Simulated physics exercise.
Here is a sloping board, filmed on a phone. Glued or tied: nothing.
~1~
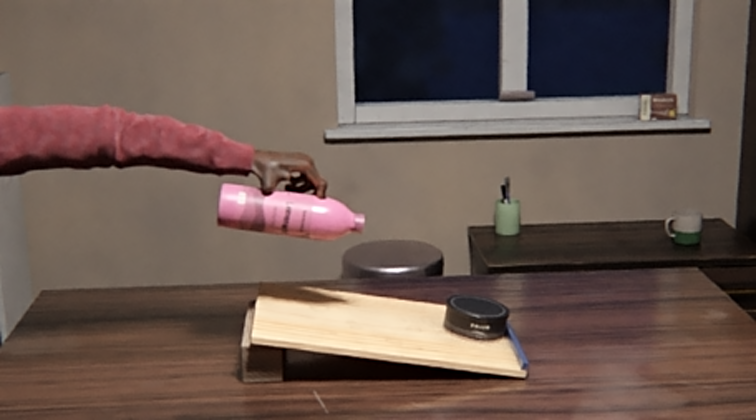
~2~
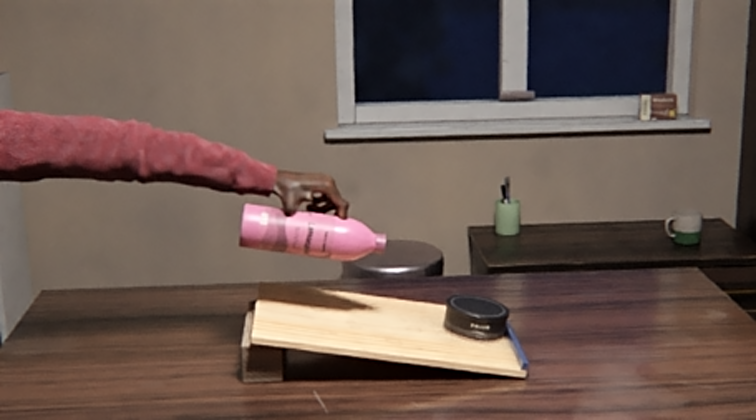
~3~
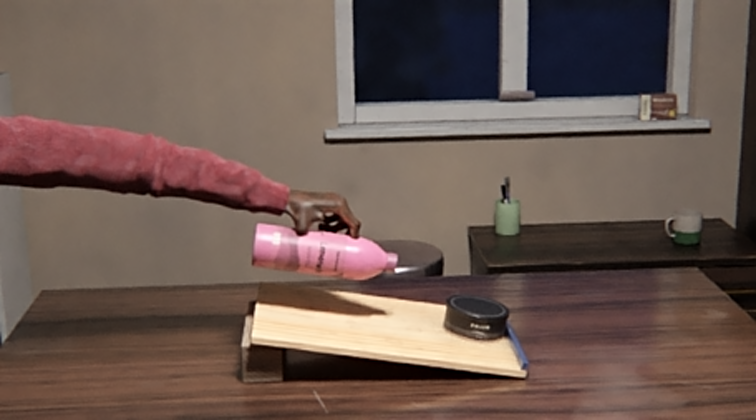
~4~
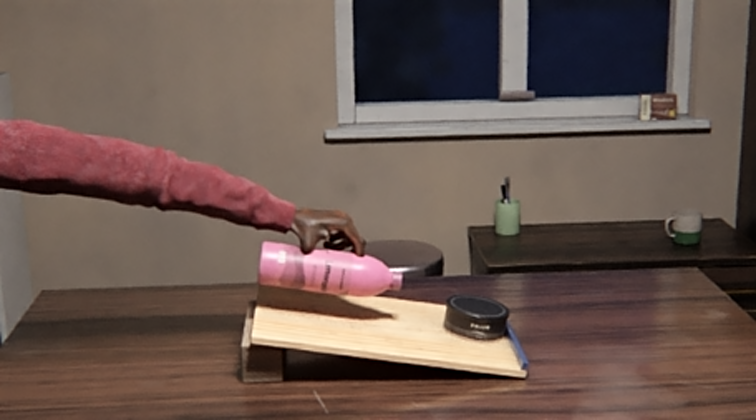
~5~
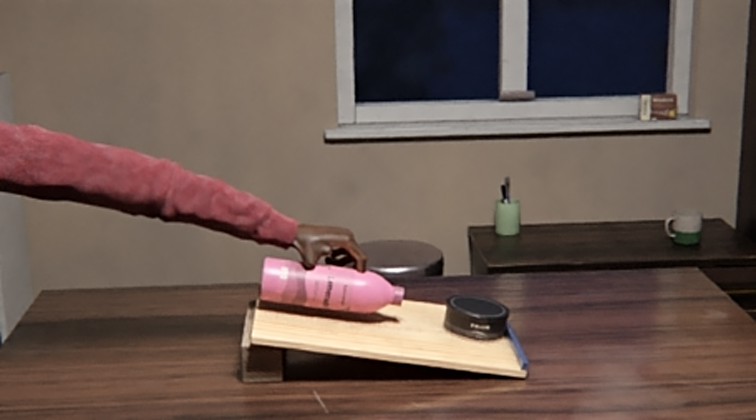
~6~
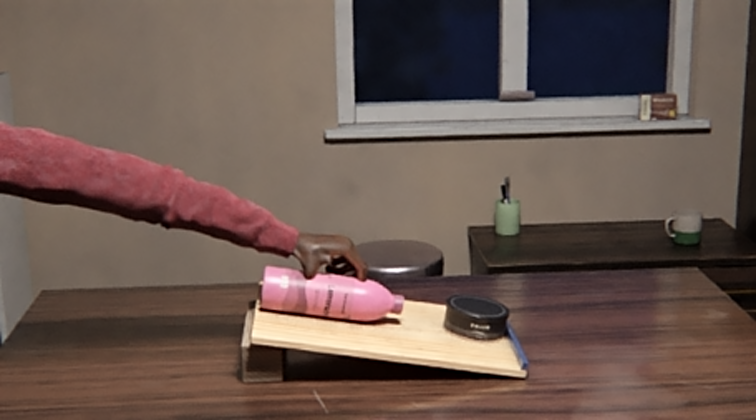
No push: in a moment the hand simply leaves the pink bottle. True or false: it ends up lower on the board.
False.
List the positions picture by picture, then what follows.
The first frame shows still above its spot; pink bottle (292, 215); black tub (476, 318).
The second frame shows still above its spot; pink bottle (314, 235); black tub (476, 318).
The third frame shows still above its spot; pink bottle (325, 254); black tub (476, 318).
The fourth frame shows still above its spot; pink bottle (331, 272); black tub (476, 318).
The fifth frame shows still above its spot; pink bottle (332, 288); black tub (476, 318).
The sixth frame shows in place under the hand; pink bottle (333, 296); black tub (476, 318).
Then, 0.30 s later than the last frame, all is still.
Then, 0.70 s later than the last frame, pink bottle resting near (333, 296).
When it is over, both as before. End places, in pixels of the last picture, pink bottle near (333, 296). The pink bottle stays where it is put.
